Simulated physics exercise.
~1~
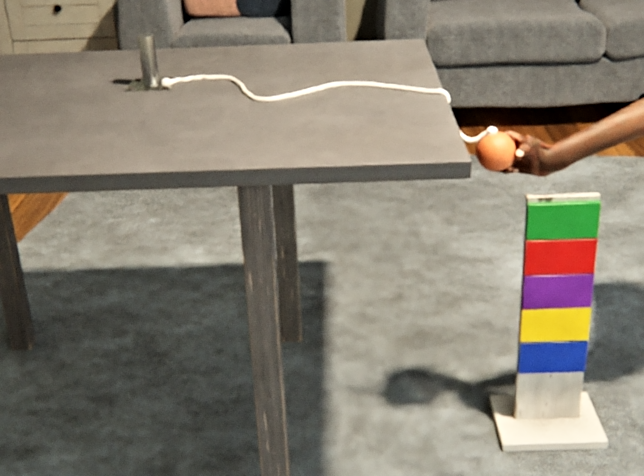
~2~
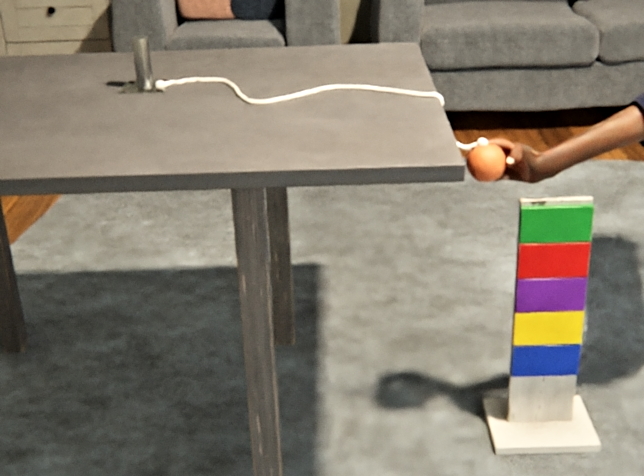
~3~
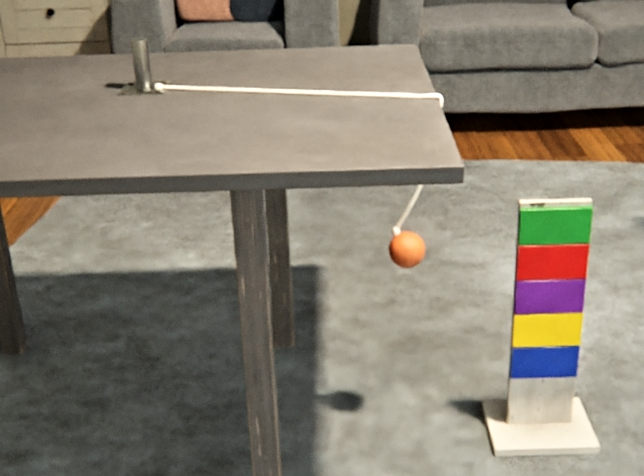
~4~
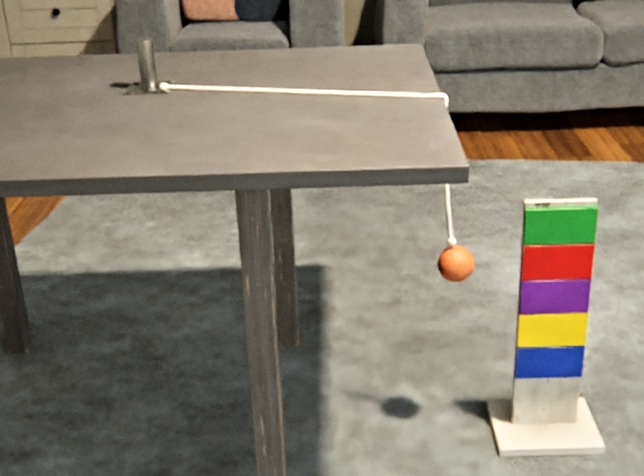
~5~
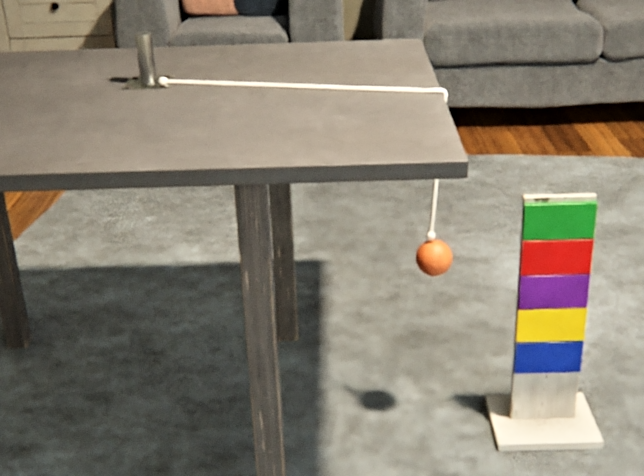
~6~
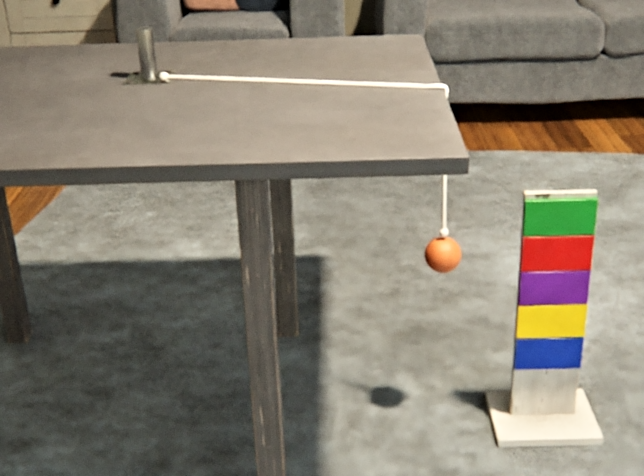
At the start, a hand holds an orange ball just past the right edge of a grey table, with a white cord running loosely back across the tabletop to a short metal post. A board striped green, red, purple, yellow and blue stands to the right. The hand lowers the orange slightly, then lets go and leaves the view. The orange drops and swings left beneath the table edge as the cord pulls straight. It swings back right, then a little left and slightly right again. It ends hanging from the cord, its middle level with the red band.
